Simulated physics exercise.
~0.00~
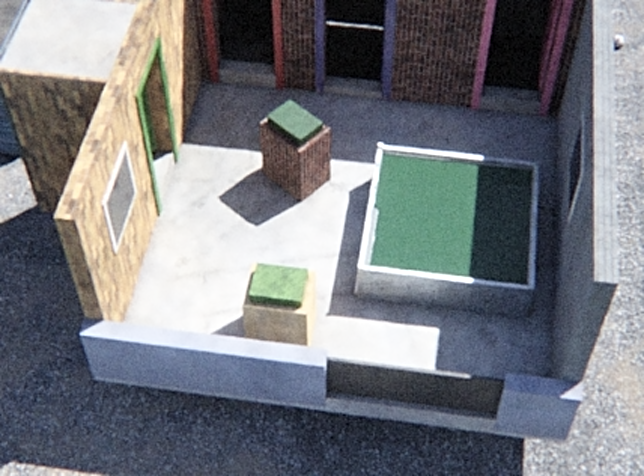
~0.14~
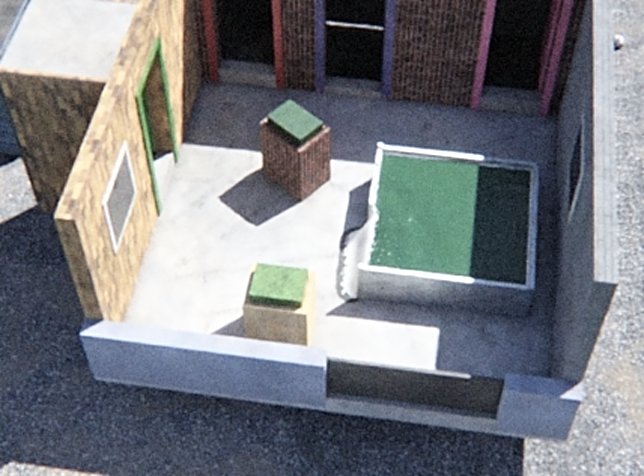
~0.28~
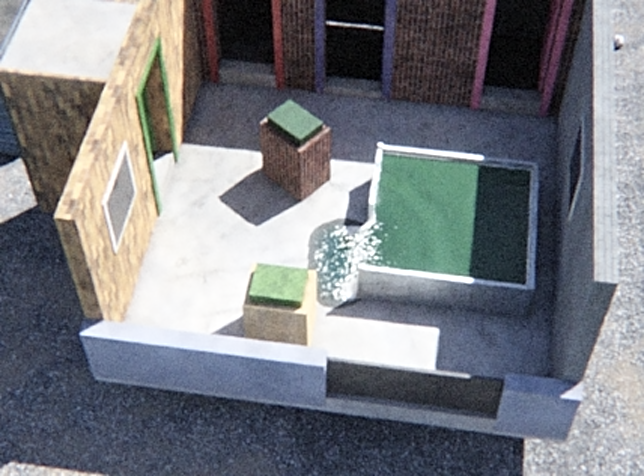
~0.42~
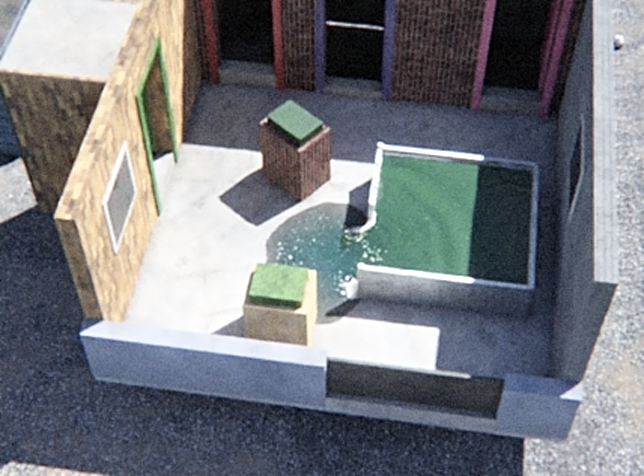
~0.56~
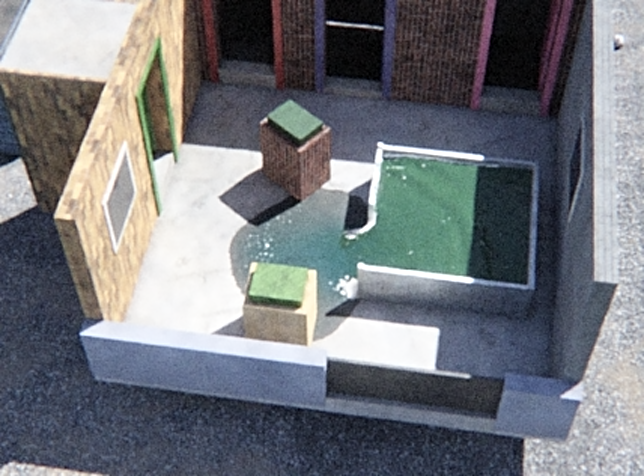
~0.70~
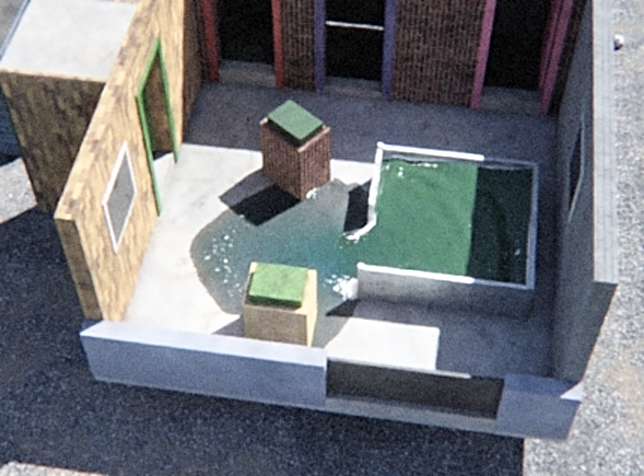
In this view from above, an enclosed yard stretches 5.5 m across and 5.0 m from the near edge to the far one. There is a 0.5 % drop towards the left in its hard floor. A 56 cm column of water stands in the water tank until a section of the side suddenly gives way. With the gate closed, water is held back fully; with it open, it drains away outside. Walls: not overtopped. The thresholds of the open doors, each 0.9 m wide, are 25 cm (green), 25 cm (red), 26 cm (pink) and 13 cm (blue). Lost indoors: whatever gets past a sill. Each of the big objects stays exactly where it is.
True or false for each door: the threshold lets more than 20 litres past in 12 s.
Green door false, red door false, pink door false, blue door false.
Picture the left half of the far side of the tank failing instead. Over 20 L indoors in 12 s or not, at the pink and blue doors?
Result against the limit at pink: Limit held; result at blue: Limit broken.
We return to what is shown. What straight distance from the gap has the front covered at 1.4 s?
It comes to some 3.4 metres.
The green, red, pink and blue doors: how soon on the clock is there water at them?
Green = 1.2 s, red = 2.6 s, pink = 5.0 s, blue = 3.4 s.
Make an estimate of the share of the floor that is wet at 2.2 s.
Wet share: Near 40 percent.
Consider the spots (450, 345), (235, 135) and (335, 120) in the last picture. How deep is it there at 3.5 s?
Approximately 1, 8 and 1 centimetres, going through them in turn.
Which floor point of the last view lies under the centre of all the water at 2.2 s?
Roughly (354, 250) in the last picture.
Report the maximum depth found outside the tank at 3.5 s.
Around 27 centimetres.
After 1.4 s water covers 35 % of the floor and is deepest (34 cm) near (357, 278); green door 16 cm at the sill, 0 L in, red door not reached, pink door not reached, blue door not reached.
After 2.2 s water covers 40 % of the floor and is deepest (35 cm) near (119, 341); green door 23 cm at the sill, 0 L in, red door not reached, pink door not reached, blue door not reached.
After 3.5 s water covers 50 % of the floor and is deepest (27 cm) near (119, 341); green door 16 cm at the sill, 0 L in, red door 19 cm at the sill, 0 L in, pink door not reached, blue door 2 cm at the sill, 0 L in.
After 7.0 s water covers 95 % of the floor and is deepest (20 cm) near (200, 88); green door 12 cm at the sill, 0 L in, red door 17 cm at the sill, 0 L in, pink door 5 cm at the sill, 0 L in, blue door 9 cm at the sill, 0 L in.
After 12.0 s water covers 95 % of the floor and is deepest (14 cm) near (360, 113); green door 9 cm at the sill, 0 L in, red door 10 cm at the sill, 0 L in, pink door 13 cm at the sill, 0 L in, blue door 9 cm at the sill, 0 L in.
